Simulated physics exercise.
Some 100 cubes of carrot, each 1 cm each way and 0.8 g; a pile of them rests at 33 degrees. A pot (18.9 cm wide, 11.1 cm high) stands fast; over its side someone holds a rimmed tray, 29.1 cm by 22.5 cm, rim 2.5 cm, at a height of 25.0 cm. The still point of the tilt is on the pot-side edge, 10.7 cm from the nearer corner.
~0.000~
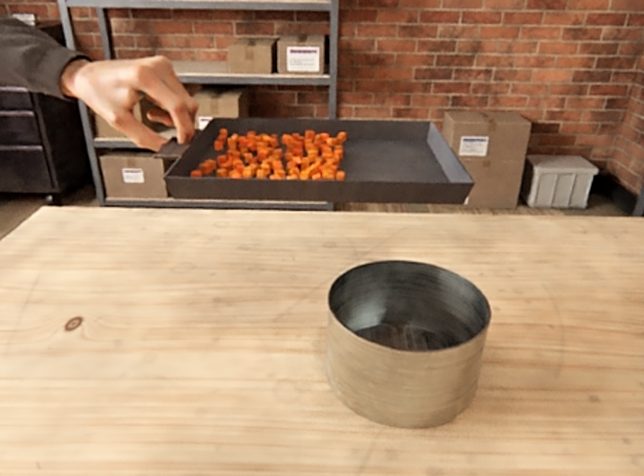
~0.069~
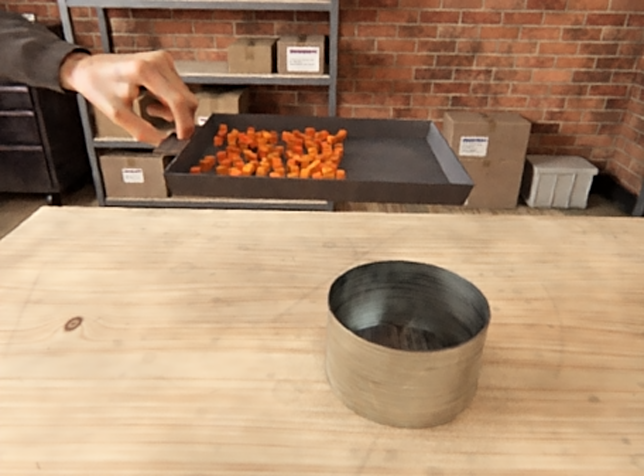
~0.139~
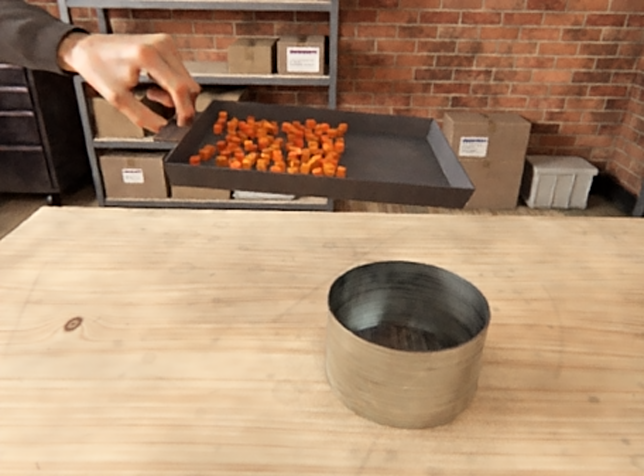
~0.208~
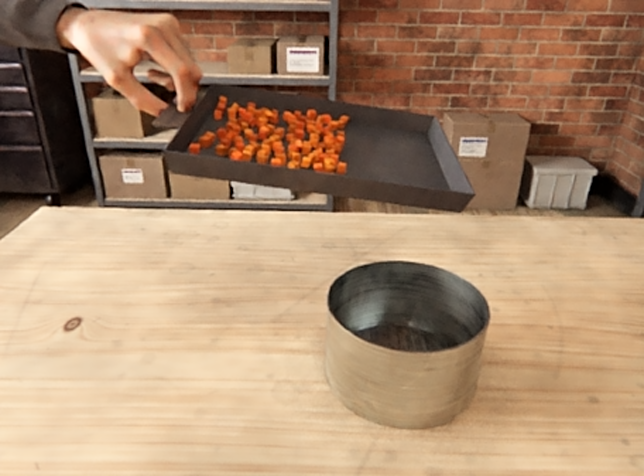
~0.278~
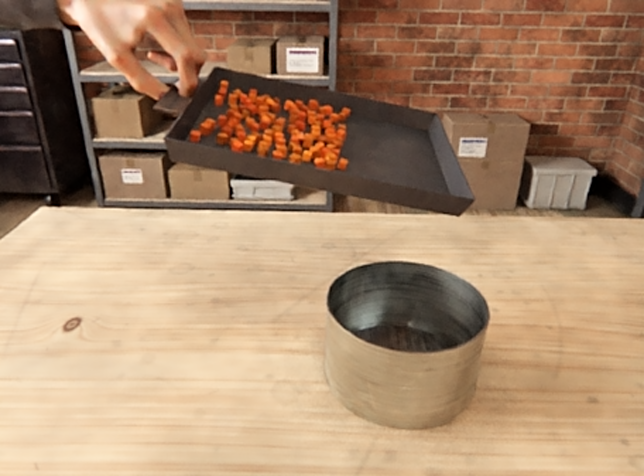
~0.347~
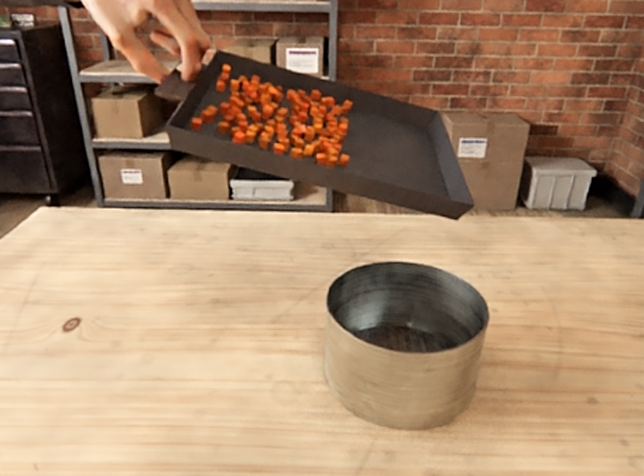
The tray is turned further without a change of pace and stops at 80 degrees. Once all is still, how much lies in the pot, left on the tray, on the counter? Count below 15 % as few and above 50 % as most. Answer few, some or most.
In the pot: Some; left on the tray: Some; on the counter: Some.
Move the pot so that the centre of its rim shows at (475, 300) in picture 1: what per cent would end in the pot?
Some 75 per cent.
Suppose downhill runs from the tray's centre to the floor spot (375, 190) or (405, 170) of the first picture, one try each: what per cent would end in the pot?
About 50 and 5 per cent.
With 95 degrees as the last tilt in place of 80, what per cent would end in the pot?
Then about 70 per cent.
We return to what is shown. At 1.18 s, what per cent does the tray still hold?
Roughly 55 per cent.
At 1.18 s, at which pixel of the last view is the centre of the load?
At about (453, 235).
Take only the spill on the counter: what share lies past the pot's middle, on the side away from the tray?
Some 100 per cent.
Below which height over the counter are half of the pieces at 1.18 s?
Roughly 22 cm.
After 0.85 s, tilt 47 degrees; the tray holds 100 %, the pot 0 %.
After 1.18 s, tilt 67 degrees; the tray holds 55 %, the pot 10 %.
Then, at 1.61 s, tilt 80 degrees; the tray holds 45 %, the pot 25 %.
In the end, at 2.6 s, pot 30 %, tray 45 %, counter 30 %.
